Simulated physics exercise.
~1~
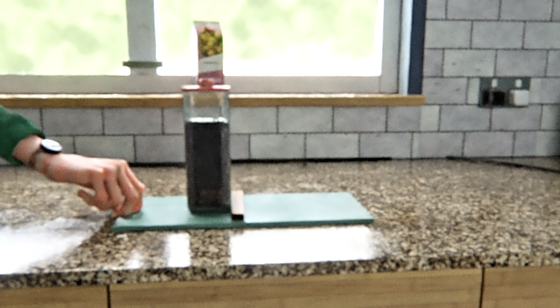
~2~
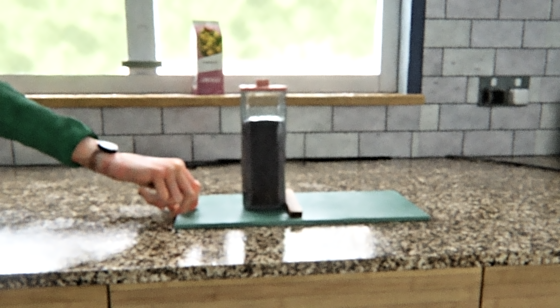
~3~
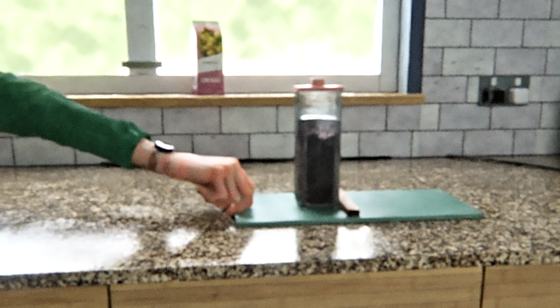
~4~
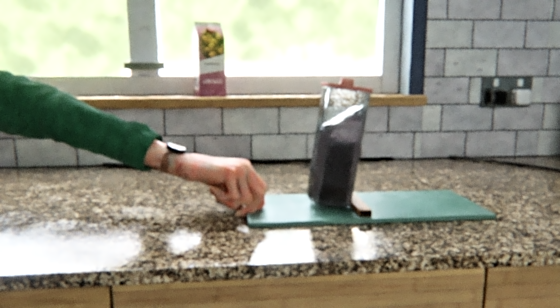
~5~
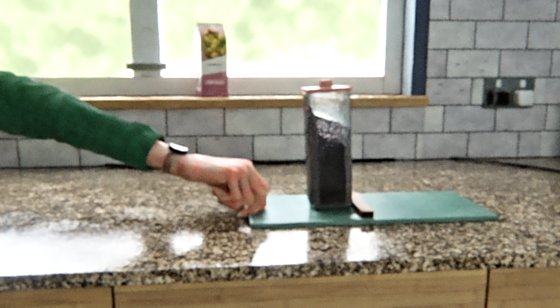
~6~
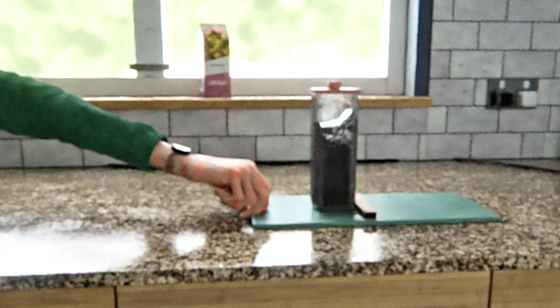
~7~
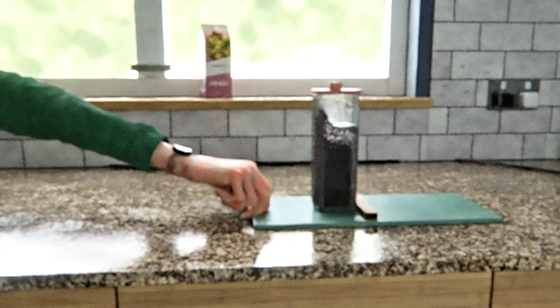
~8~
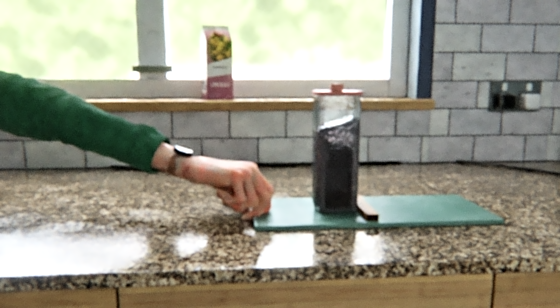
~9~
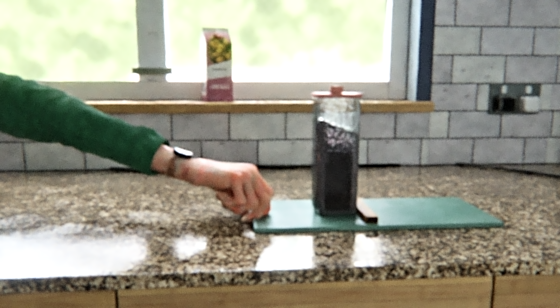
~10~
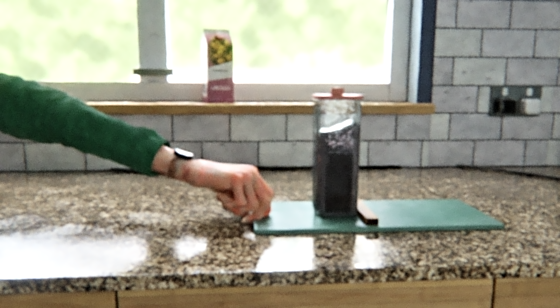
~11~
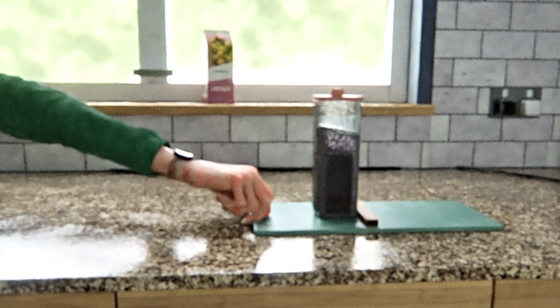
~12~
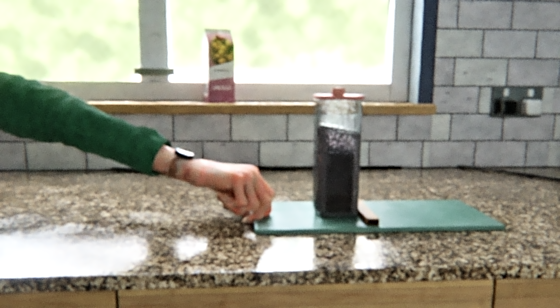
A tall square bottle slides right on a hand-pulled green board, tips briefly, and settles upright.
